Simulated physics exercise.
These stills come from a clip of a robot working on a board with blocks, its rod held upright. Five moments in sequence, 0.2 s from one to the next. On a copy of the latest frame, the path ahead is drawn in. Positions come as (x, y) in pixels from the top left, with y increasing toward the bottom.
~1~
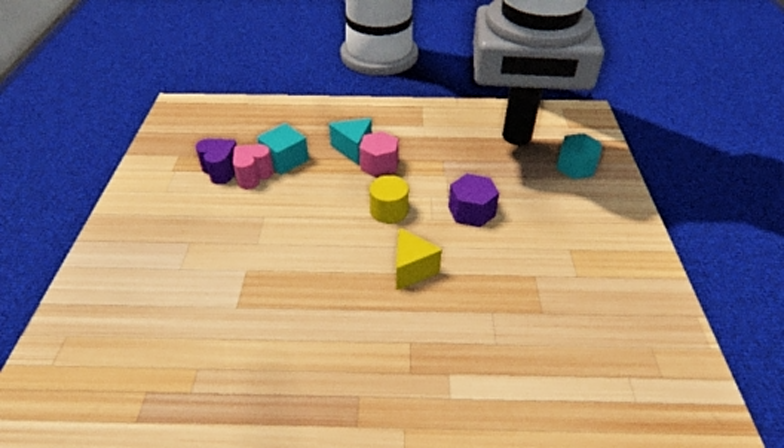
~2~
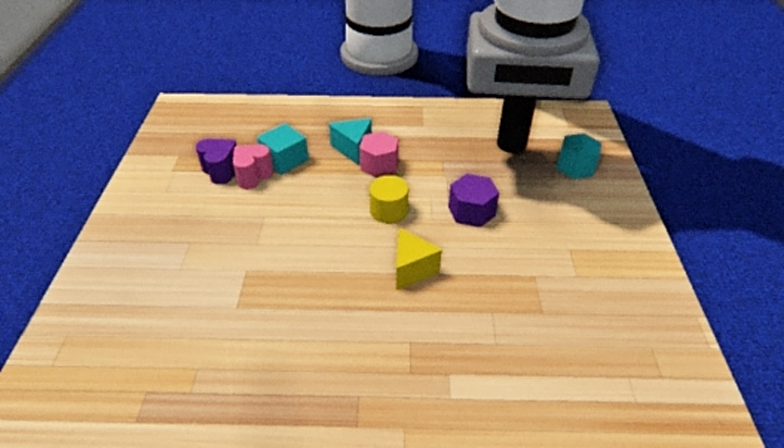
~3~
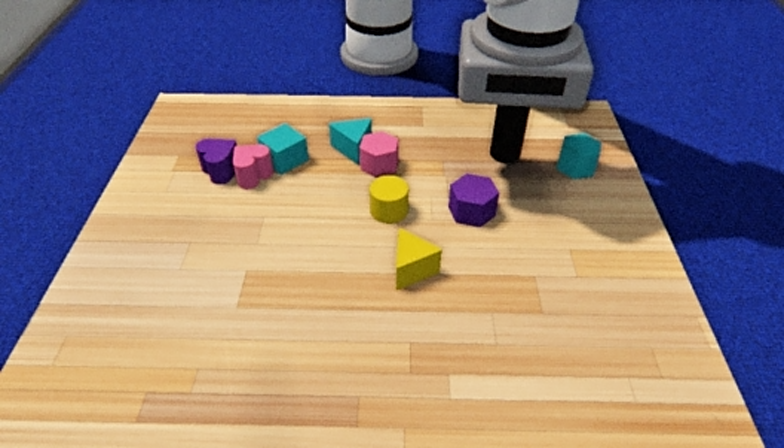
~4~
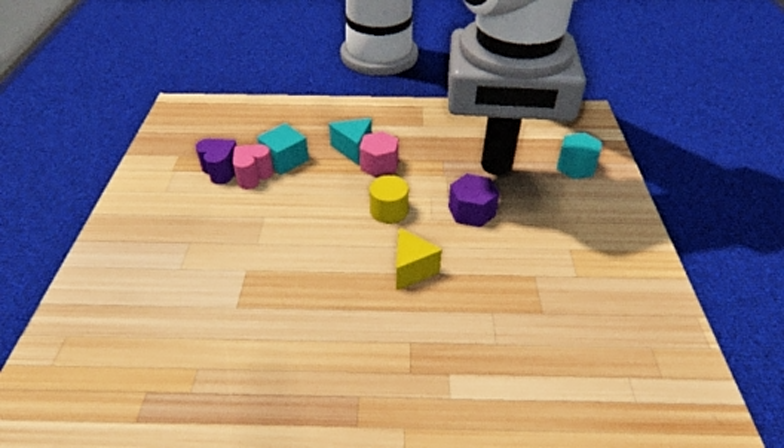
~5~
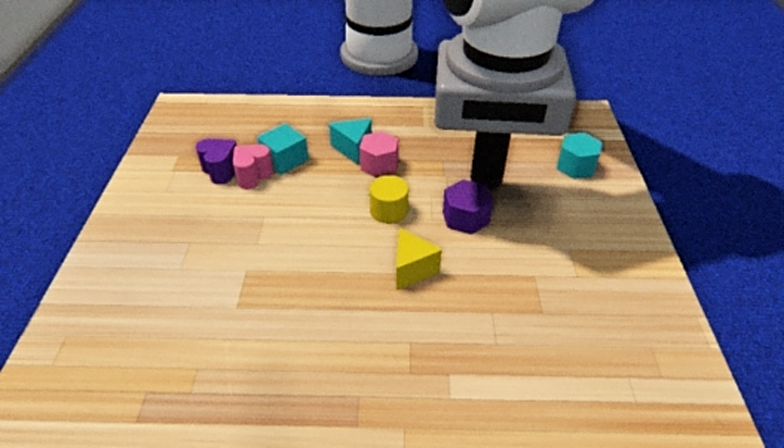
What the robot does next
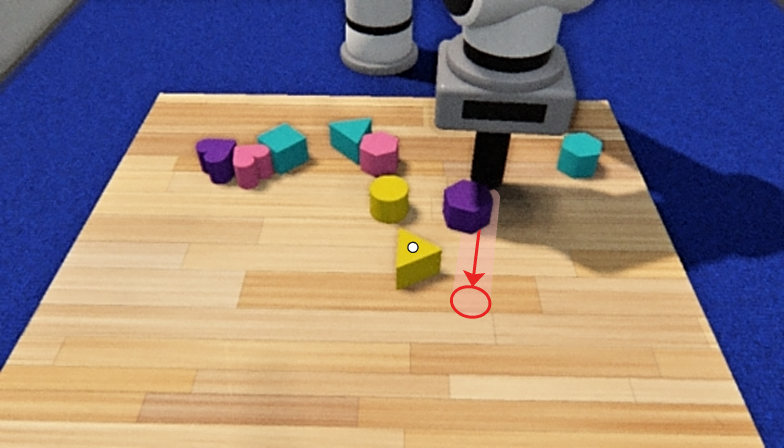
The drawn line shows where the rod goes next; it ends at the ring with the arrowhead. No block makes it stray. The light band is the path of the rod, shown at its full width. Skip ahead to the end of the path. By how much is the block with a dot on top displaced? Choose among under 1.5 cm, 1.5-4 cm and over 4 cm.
It shifts under 1.5 cm.
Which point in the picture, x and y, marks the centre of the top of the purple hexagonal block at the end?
My best guess is (436, 231).
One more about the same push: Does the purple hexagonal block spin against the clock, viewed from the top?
The answer is no.
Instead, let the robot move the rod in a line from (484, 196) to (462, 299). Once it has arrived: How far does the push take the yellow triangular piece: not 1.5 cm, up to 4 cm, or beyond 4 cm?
By the end of the path, it will have gone short of 1.5 cm.
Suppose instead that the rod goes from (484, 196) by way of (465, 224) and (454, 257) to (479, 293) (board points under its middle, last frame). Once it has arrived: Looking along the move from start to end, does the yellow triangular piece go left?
I expect not.
Drawn move, in a line from (484, 196) to (471, 302); the dot is on the yellow triangular piece.
On the path given first. One third of the way, rod at (482, 213); purple hexagonal block at (449, 219), turned 45° clockwise.
Two thirds of the way, rod at (478, 247); yellow triangular piece at (407, 251); purple hexagonal block at (436, 231), turned 75° clockwise.
At the end, rod at (473, 286); yellow circle still; yellow triangular piece at (407, 251); purple hexagonal block at (436, 231), turned 75° clockwise.
